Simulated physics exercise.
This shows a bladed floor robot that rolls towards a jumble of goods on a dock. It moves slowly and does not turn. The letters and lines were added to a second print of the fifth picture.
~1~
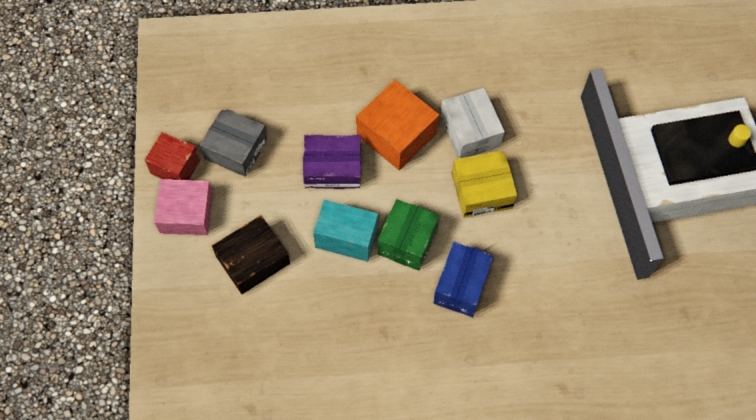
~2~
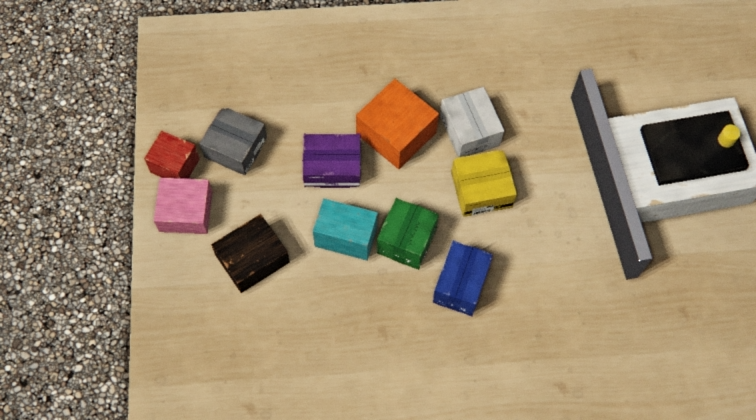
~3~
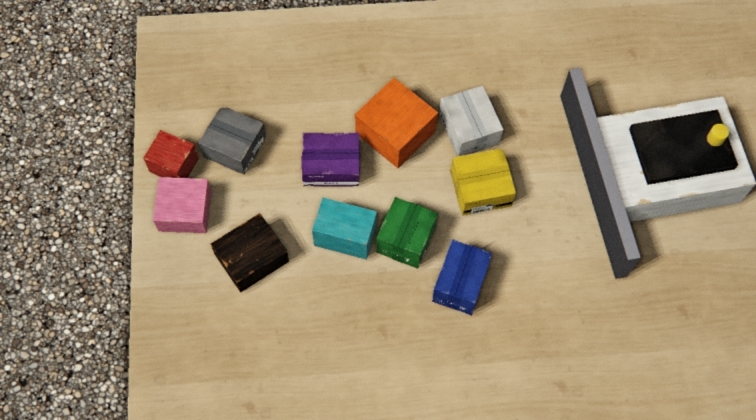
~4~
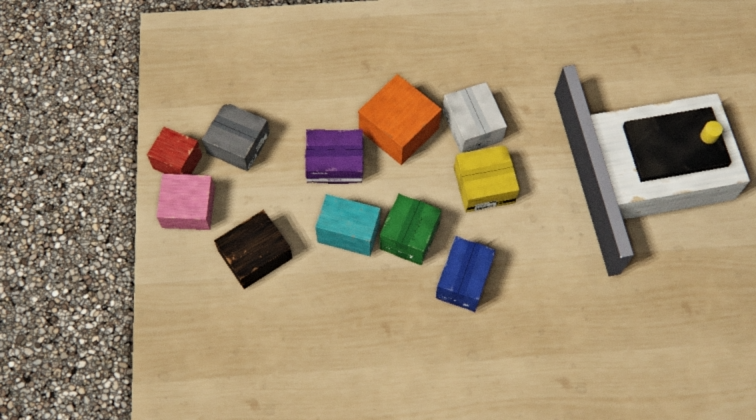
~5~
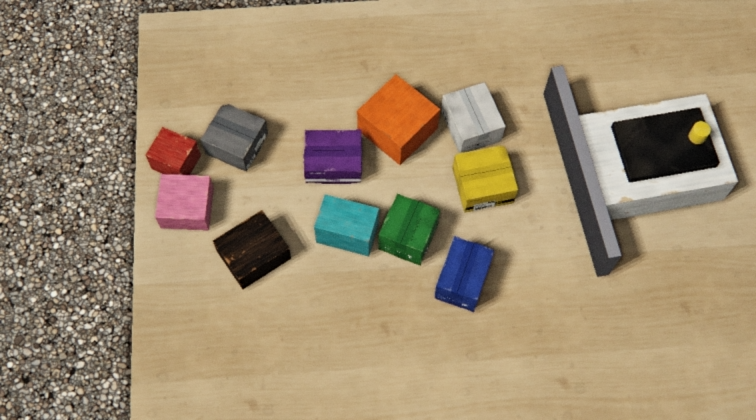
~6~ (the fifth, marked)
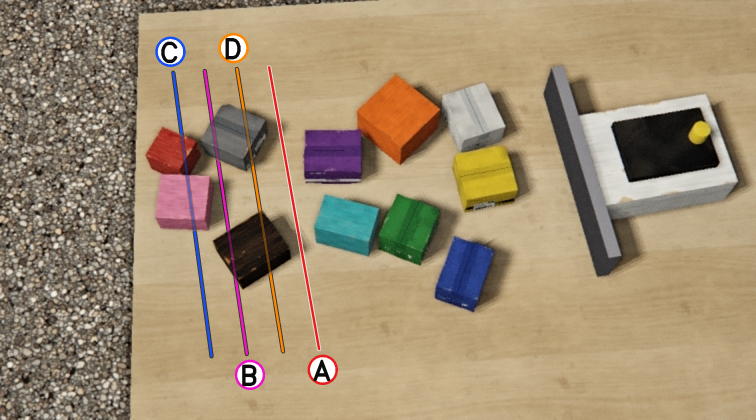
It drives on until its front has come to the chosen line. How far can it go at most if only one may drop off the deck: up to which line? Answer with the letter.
No farther than A.
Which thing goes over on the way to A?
It is the red crate.
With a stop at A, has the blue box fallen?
By then, no.
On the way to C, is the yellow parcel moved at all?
Yes.
On the marked copy, A at (293, 200); B at (225, 204); C at (191, 206); D at (259, 202).
Following A. Soon after the start, robot (554, 151); orange crate (368, 117); white box (432, 120).
Later, robot (450, 158); red crate (169, 158); grey parcel (218, 140).
In the end, robot (370, 163); red crate over the edge; grey parcel (142, 141); one fallen.
As for the rest, B drops four; C drops seven; D drops two.
